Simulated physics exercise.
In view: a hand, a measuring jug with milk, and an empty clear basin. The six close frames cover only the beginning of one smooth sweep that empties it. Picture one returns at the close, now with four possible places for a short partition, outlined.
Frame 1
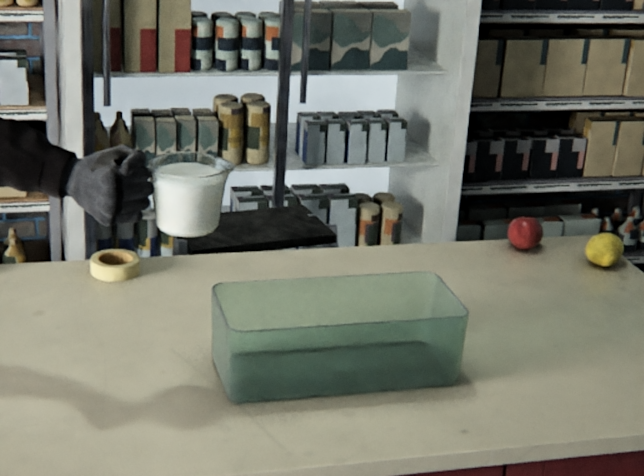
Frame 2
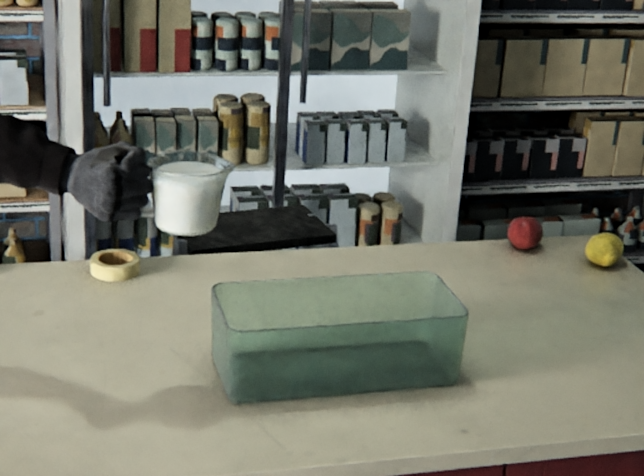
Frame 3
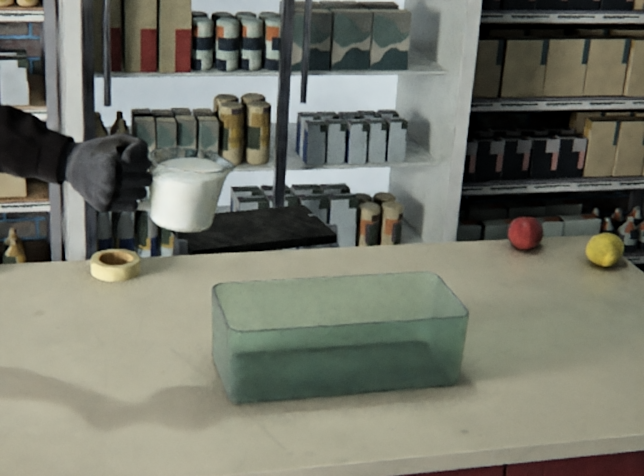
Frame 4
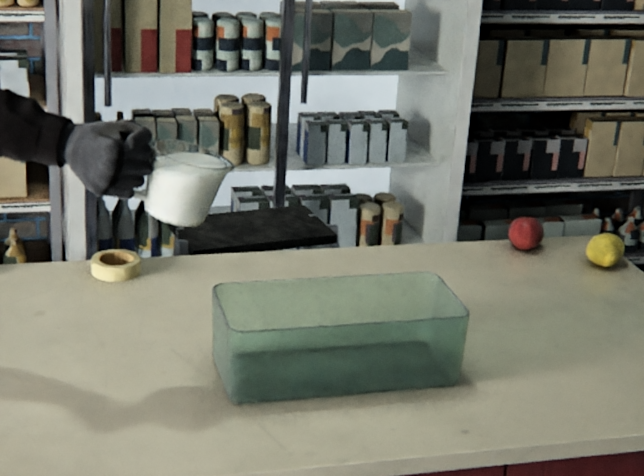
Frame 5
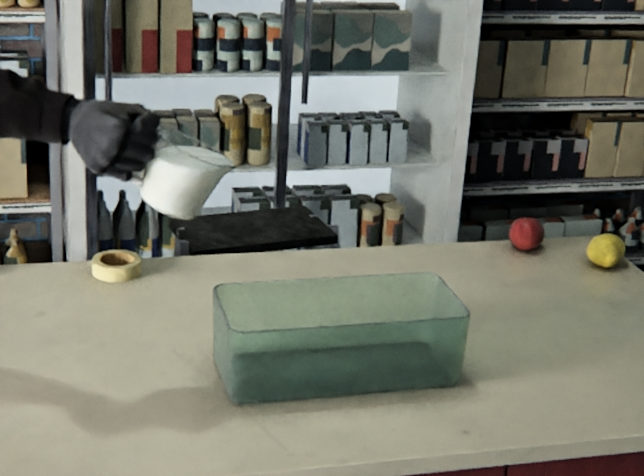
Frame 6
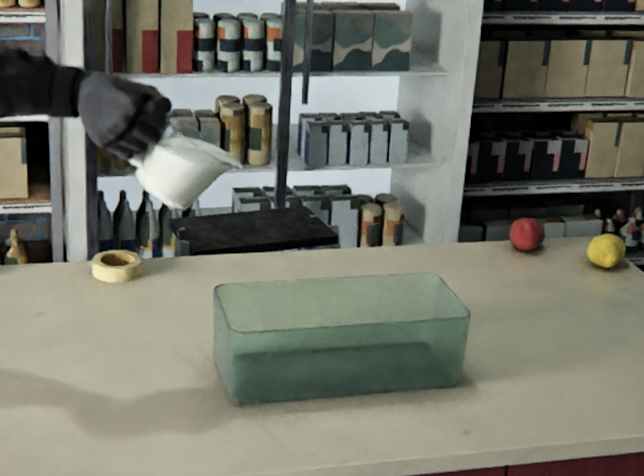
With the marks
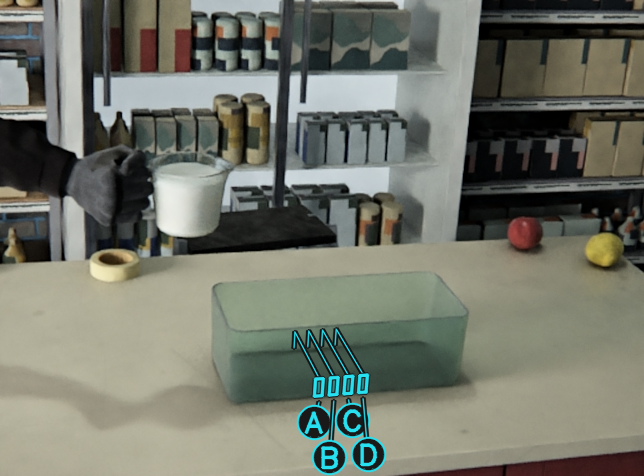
At a pale counter before stocked shelves, a dark-gloved hand at left holds a clear jug of white liquid upright beyond an empty clear basin, then gradually tilts it to the right until the liquid reaches over the lip.
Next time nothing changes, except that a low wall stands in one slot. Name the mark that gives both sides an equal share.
I would pick slot B.
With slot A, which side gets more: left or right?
More ends on the right.
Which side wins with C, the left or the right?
More ends on the left.
On the marked copy, A at (319, 401); B at (333, 400); C at (348, 399); D at (363, 398).
If A is chosen, about 21 % ends left of the wall and 75 % right of it; 4 % is lost outside.
If B is chosen, about 49 % ends left of the wall and 47 % right of it; 4 % is lost outside.
If C is chosen, about 78 % ends left of the wall and 15 % right of it; 7 % is lost outside.
If D is chosen, about 79 % ends left of the wall and 12 % right of it; 9 % is lost outside.
